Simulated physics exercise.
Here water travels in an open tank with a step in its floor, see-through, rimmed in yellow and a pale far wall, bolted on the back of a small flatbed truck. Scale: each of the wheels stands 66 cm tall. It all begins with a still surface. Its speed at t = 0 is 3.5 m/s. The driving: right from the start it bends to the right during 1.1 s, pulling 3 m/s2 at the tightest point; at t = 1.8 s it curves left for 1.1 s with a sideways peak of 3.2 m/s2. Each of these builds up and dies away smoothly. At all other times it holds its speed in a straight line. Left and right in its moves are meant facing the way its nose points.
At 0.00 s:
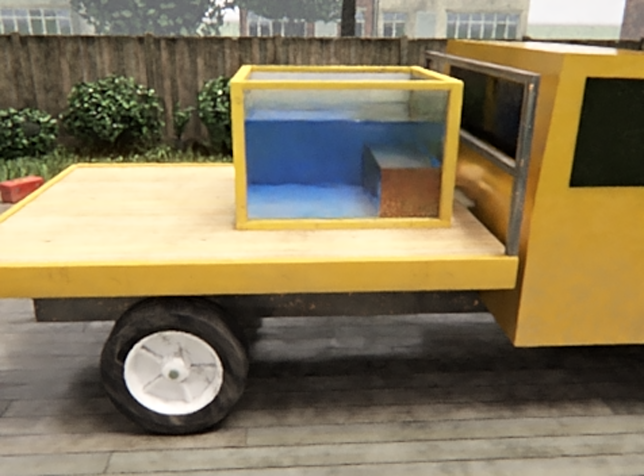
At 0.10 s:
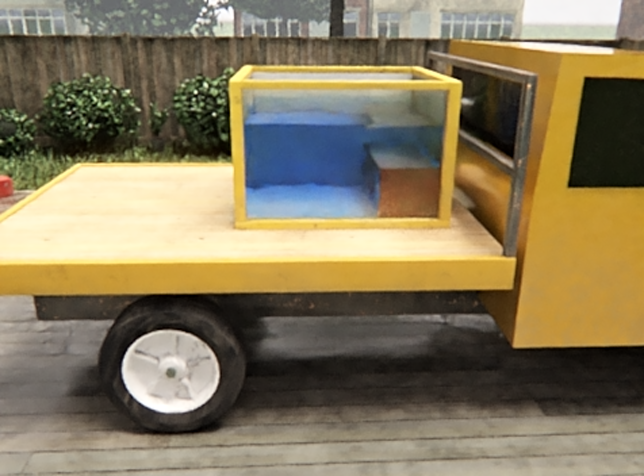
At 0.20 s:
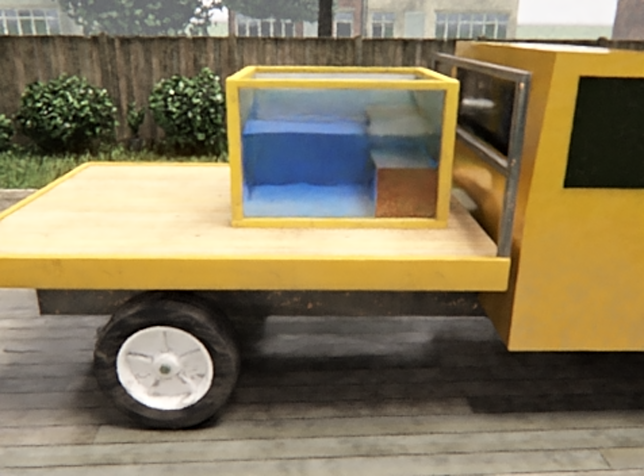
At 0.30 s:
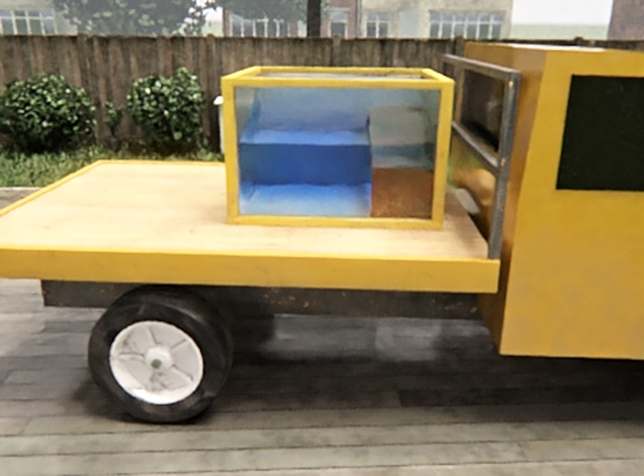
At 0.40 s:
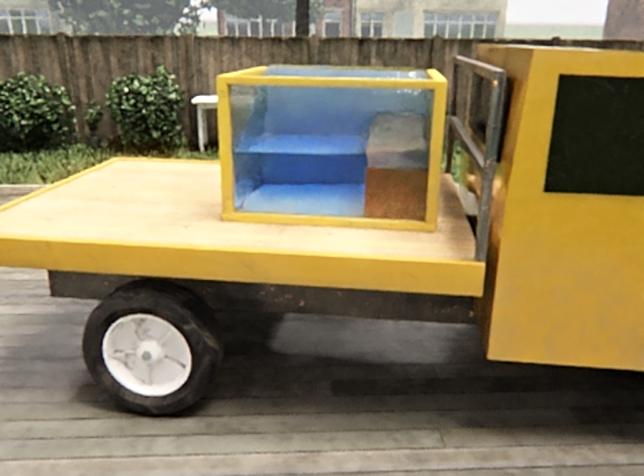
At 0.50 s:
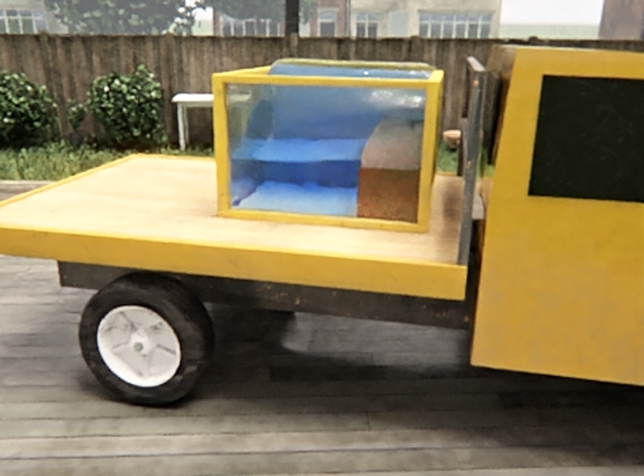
On a plank-floored yard backed by a wooden fence, shrubs and hazy buildings, the view looks from the side at a yellow flatbed truck. Its pale wooden bed carries a clear, yellow-rimmed open tank of blue water with a brown step at the right, near the cab. The water begins level, then climbs toward the far side as the truck gradually angles and shifts slightly left in view.
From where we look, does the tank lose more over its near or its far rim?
Over the near side.
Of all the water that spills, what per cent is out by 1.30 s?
Some 10 per cent by then.
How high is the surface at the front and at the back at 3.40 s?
About 42 cm in front and 42 cm behind.
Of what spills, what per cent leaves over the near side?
Some 70 per cent of it.
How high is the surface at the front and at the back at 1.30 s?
Front 52 cm, back 44 cm.
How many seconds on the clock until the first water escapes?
At about 0.7 s.
Then, 1.30 s in, it stands 44 cm high behind and 52 cm in front; 3 per cent has gone over the far side.
Then, 2.30 s in, it stands 47 cm high behind and 57 cm in front; 5 per cent has gone over the far side and the near side, a little elsewhere.
Then, 3.40 s in, it stands 42 cm high behind and 41 cm in front; 17 per cent has gone over the near side, a little elsewhere.
Then, 5.89 s in, 20 per cent has gone over the near side, a little elsewhere; the far side has passed 4 per cent and the near side 14.
